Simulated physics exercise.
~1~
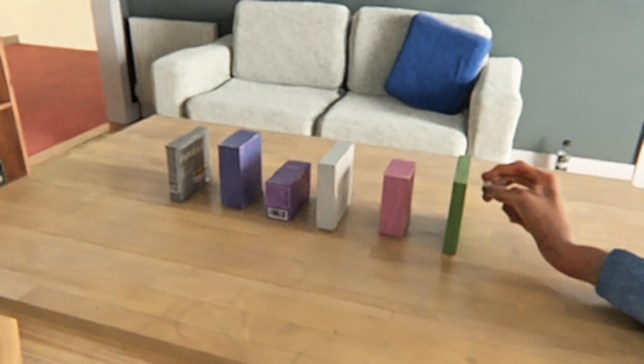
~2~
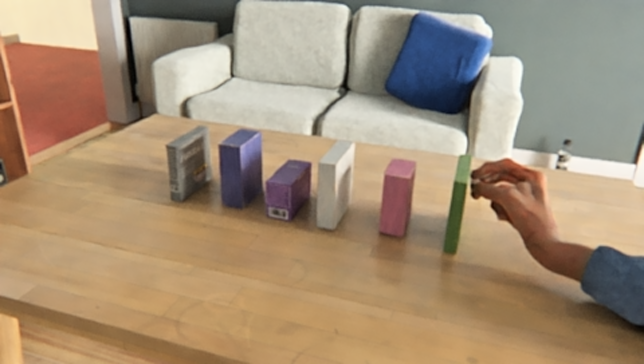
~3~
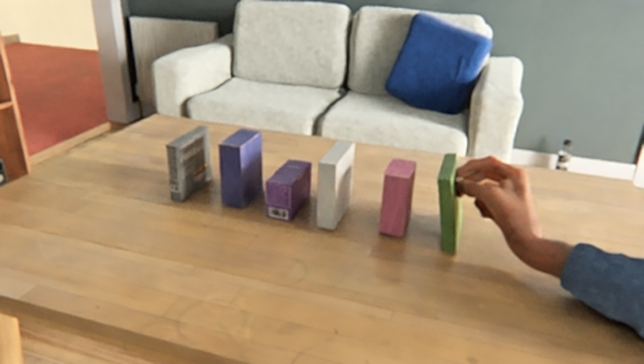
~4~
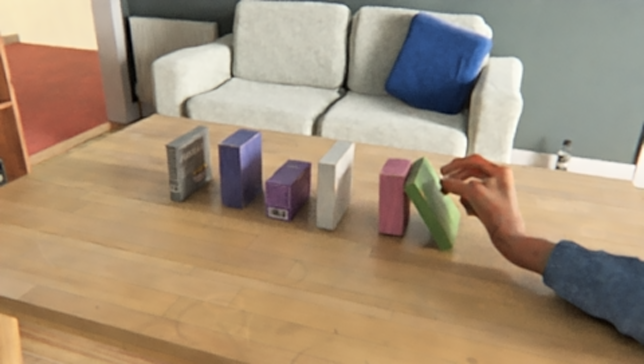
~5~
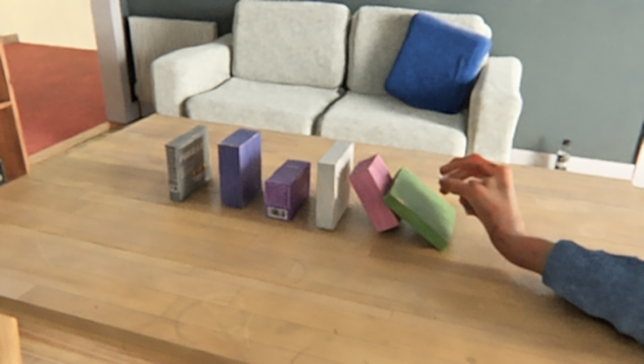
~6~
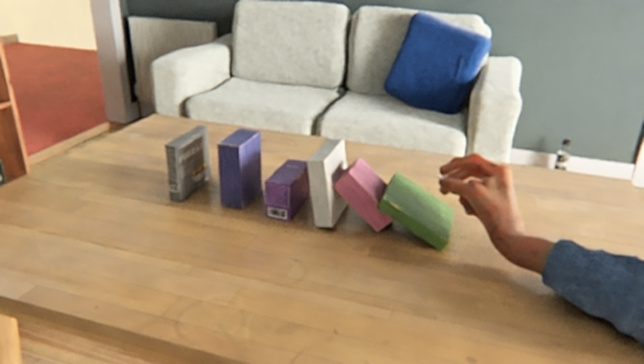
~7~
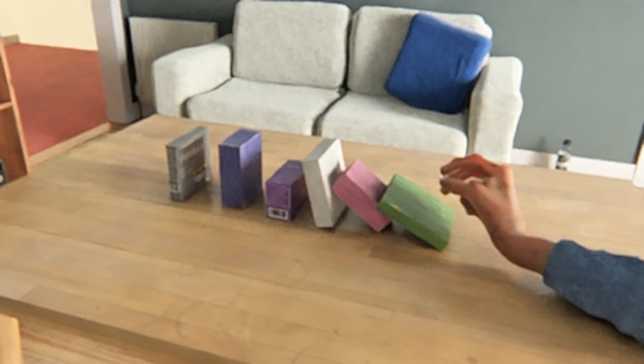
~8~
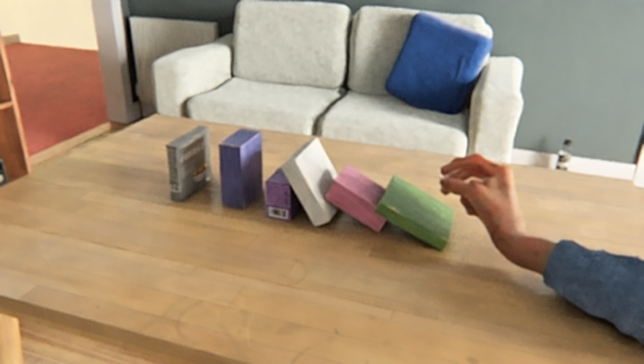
A hand nudged the green block at the right end of a row on a wooden table, and it toppled left into the pink one, which fell against the white block, leaving that leaning on the purple packet while the blue and grey ones stayed upright.
